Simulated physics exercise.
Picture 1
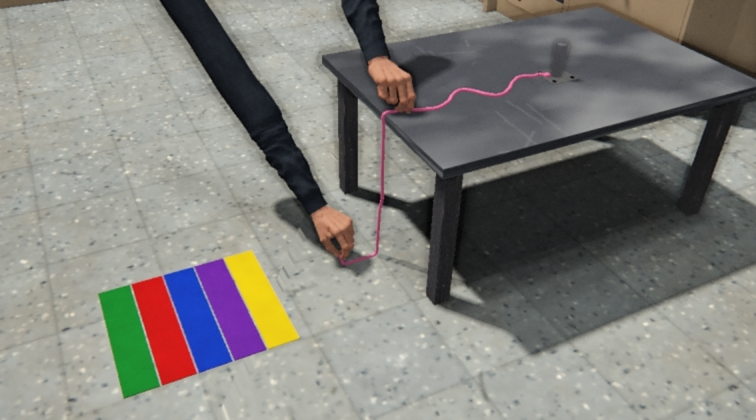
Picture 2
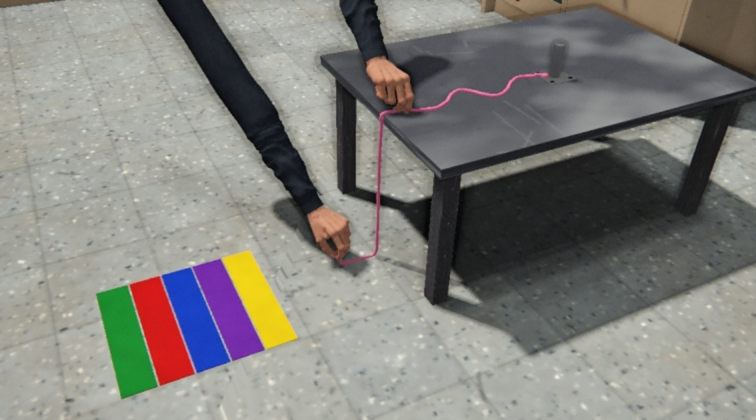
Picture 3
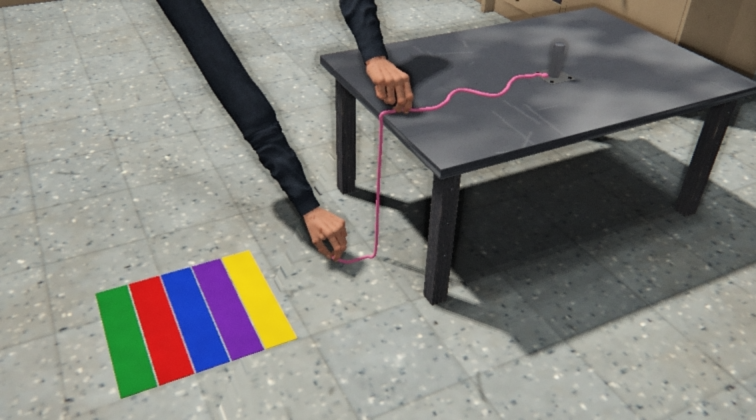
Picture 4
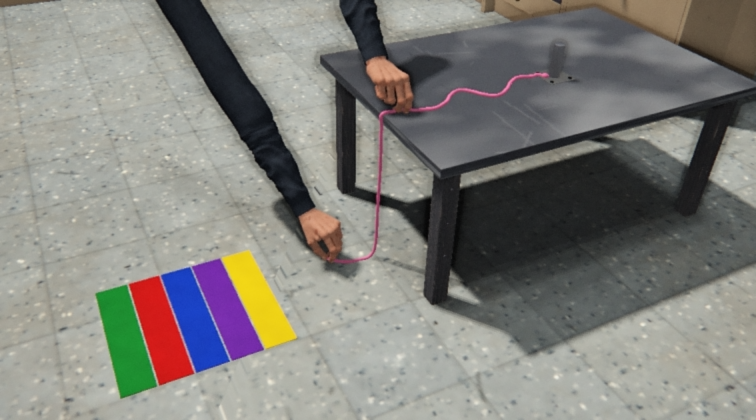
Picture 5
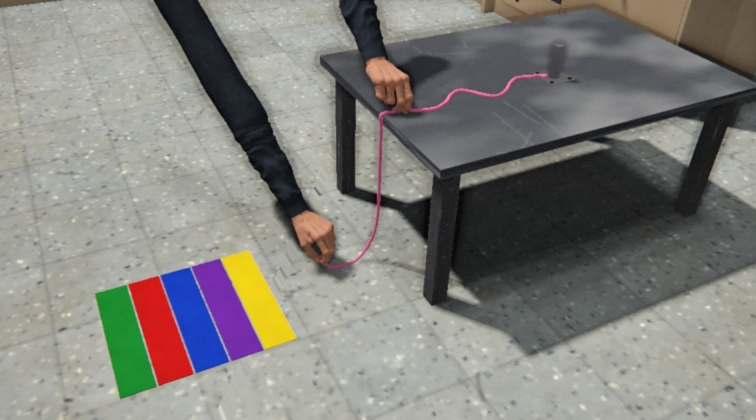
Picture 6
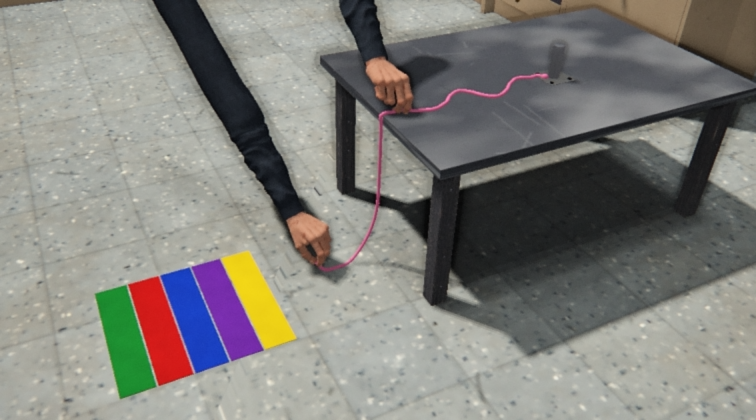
At first, a pink lead winds from a post across a dark table to the edge, where one hand pins it, and hangs to the floor, its end held by another hand. That lower hand then slides the end a short way left toward five coloured strips, drawing the hanging part into a slanting curve.
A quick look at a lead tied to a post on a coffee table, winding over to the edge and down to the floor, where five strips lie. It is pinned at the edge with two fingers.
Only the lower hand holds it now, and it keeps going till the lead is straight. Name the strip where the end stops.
Blue.
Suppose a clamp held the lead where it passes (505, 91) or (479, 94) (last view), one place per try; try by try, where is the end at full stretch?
(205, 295), (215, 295).
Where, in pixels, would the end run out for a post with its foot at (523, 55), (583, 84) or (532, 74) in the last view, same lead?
Try by try: (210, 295), (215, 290) and (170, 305).
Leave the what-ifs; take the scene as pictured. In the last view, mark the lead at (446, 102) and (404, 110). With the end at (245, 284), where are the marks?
In order: (418, 106) and (379, 126).
Soon after, end near (245, 284); over yellow.
Then, end near (212, 294); over purple.
At full stretch, end near (192, 300); over blue. It gets as far as the blue strip.
